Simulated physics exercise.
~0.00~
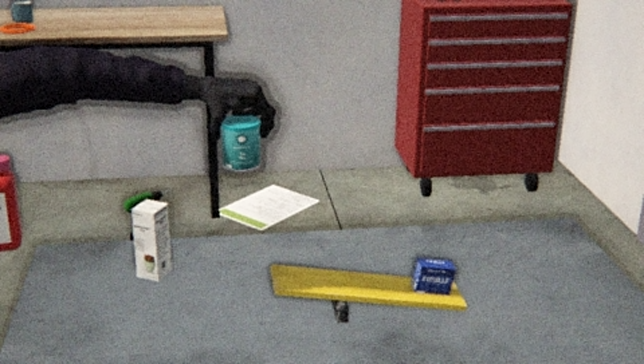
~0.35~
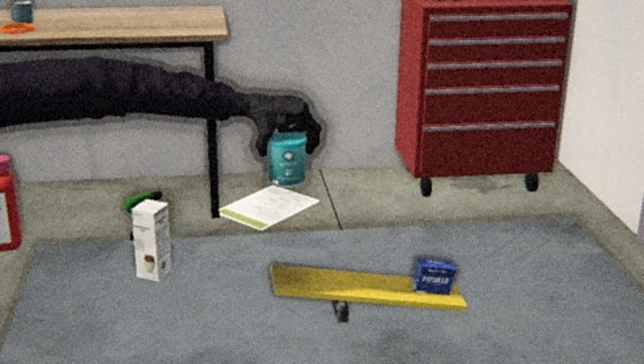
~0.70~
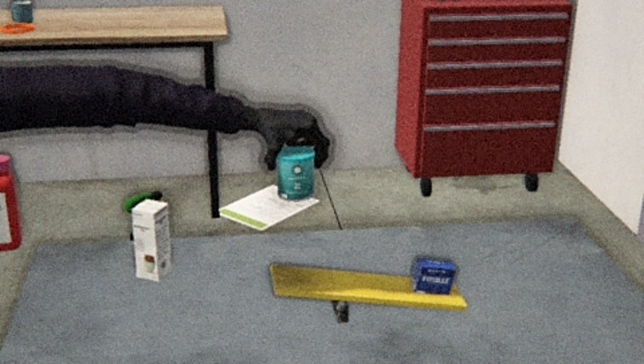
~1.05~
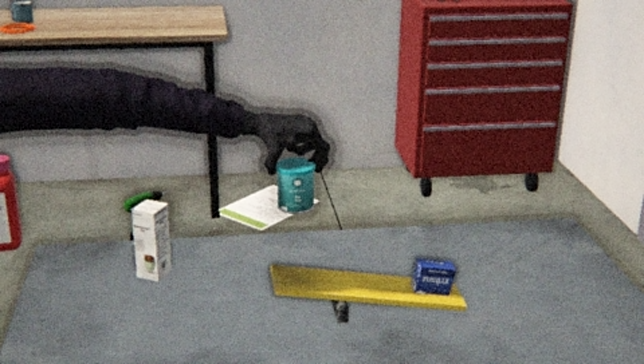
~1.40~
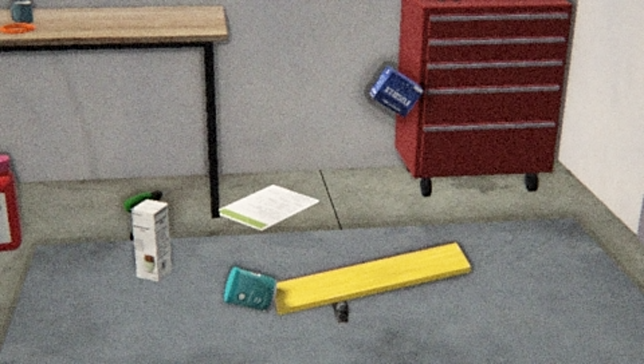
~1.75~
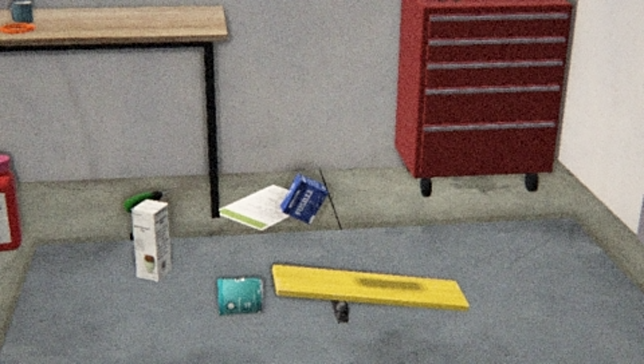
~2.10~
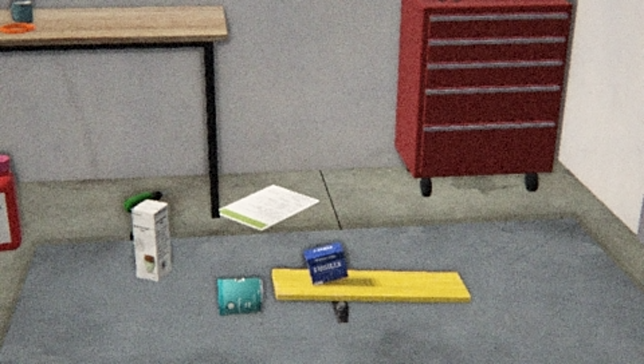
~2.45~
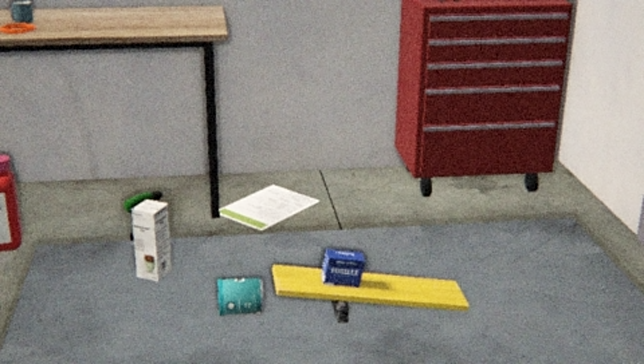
In a workshop seen from slightly above by a still camera, a yellow plank rests across a small block on a grey mat, its right end low beneath a blue packet. A white carton stands to the left, with a wooden table and red tool chest behind. A dark-gloved hand carries a turquoise tin rightward, lowers it and lets go. The tin drops onto the plank's left end, tipping it and flinging the packet high. The tin ends on its side left of the plank, which tilts back right end low, while the packet lands near its middle and stays there.
